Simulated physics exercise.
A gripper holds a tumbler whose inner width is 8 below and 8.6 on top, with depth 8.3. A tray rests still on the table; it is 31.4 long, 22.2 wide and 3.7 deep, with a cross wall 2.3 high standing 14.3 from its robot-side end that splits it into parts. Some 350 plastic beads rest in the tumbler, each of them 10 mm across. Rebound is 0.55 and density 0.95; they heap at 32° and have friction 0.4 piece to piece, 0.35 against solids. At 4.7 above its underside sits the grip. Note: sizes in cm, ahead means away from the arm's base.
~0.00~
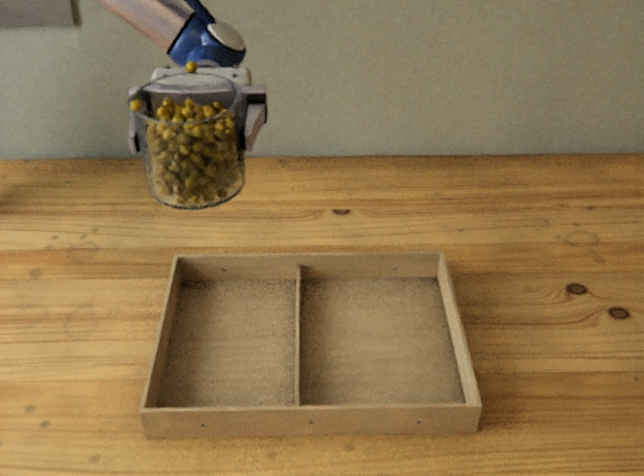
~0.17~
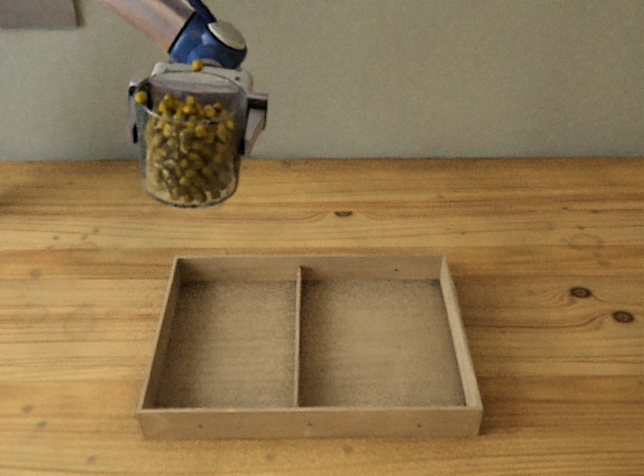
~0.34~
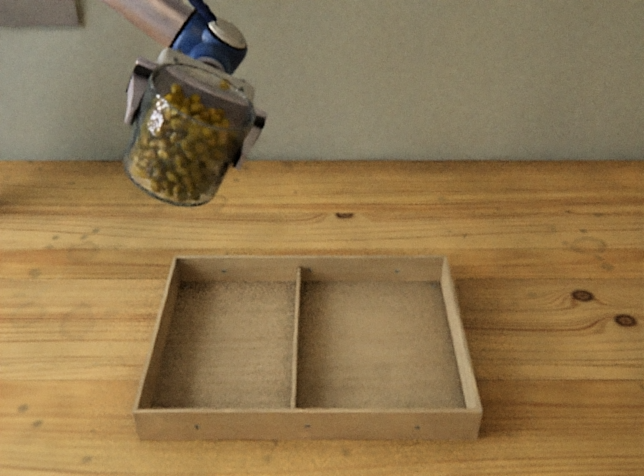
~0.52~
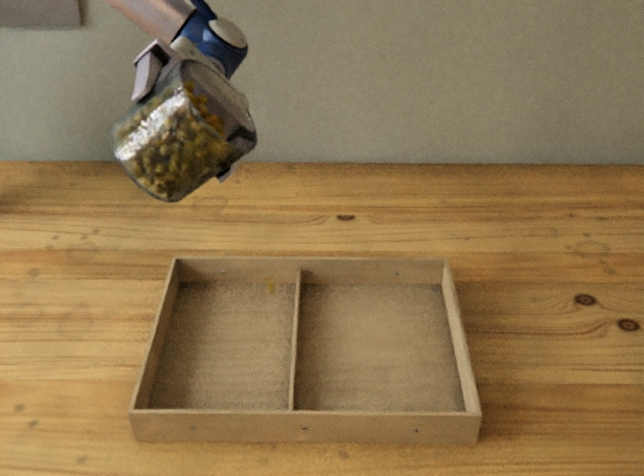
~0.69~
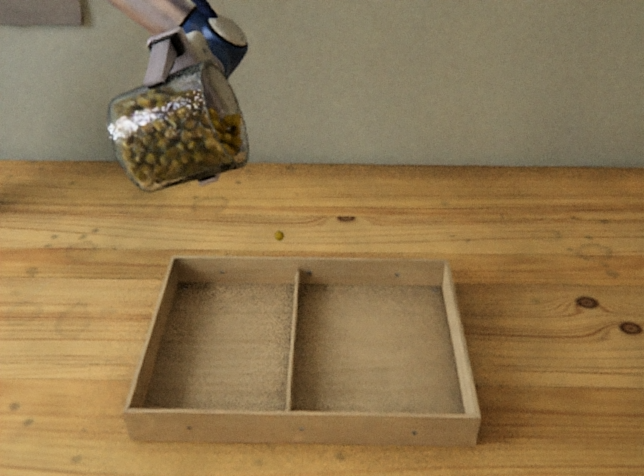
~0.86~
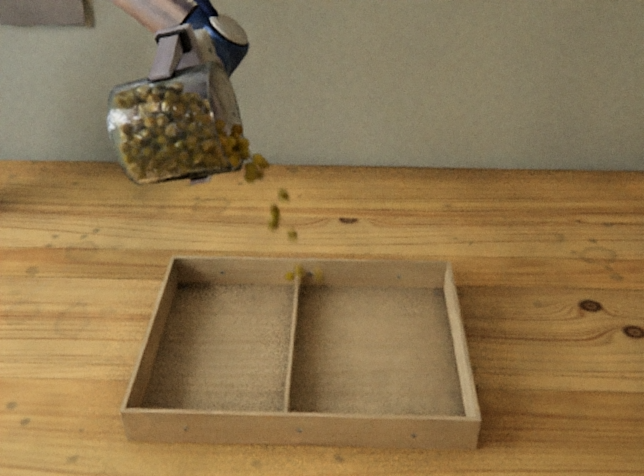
Robotic arm tilting a clear tumbler of small yellow-green beads, a few dropping out over a divided tray on a wooden table.
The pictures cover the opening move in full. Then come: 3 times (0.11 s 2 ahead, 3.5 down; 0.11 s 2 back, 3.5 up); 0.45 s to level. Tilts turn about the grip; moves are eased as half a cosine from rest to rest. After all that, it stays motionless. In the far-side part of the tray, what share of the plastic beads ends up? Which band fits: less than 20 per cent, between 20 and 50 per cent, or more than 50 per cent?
It falls between 20 and 50 per cent.
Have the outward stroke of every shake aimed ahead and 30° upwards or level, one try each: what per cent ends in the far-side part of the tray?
About 75 and 70 per cent.
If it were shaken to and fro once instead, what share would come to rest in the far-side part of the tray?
In that case, some 15 per cent.
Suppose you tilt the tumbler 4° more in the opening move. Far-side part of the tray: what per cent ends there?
I'd put it at around 35 per cent.
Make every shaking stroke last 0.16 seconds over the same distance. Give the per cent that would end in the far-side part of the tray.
I'd expect close to 15 in a hundred.
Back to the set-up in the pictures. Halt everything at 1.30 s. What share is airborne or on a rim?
Roughly 7 percent.
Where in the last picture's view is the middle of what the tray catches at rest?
Near pixel (369, 335).
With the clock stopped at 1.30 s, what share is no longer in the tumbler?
Share out so far: Close to 20 %.
After 1.30 s, tilted 77° forward, highest piece 28 above the table; 272 in the tumbler, 44 in the far-side part, 6 in the robot-side part, 1 on the table or floor, 23 in flight or on a rim.
After 1.75 s, tilted 38° forward, highest piece 28 above the table; 227 in the tumbler, 94 in the far-side part, 15 in the robot-side part, 5 on the table or floor, 5 in flight or on a rim.
After 2.17 s, level, highest piece 29 above the table; 227 in the tumbler, 99 in the far-side part, 15 in the robot-side part, 5 on the table or floor.
After 3.22 s, level, highest piece 28 above the table; 227 in the tumbler, 99 in the far-side part, 15 in the robot-side part, 5 on the table or floor.
At rest, 227 in the tumbler, 99 in the far-side part, 15 in the robot-side part, 5 on the table or floor. That is 29 % in the far-side part of the tray.
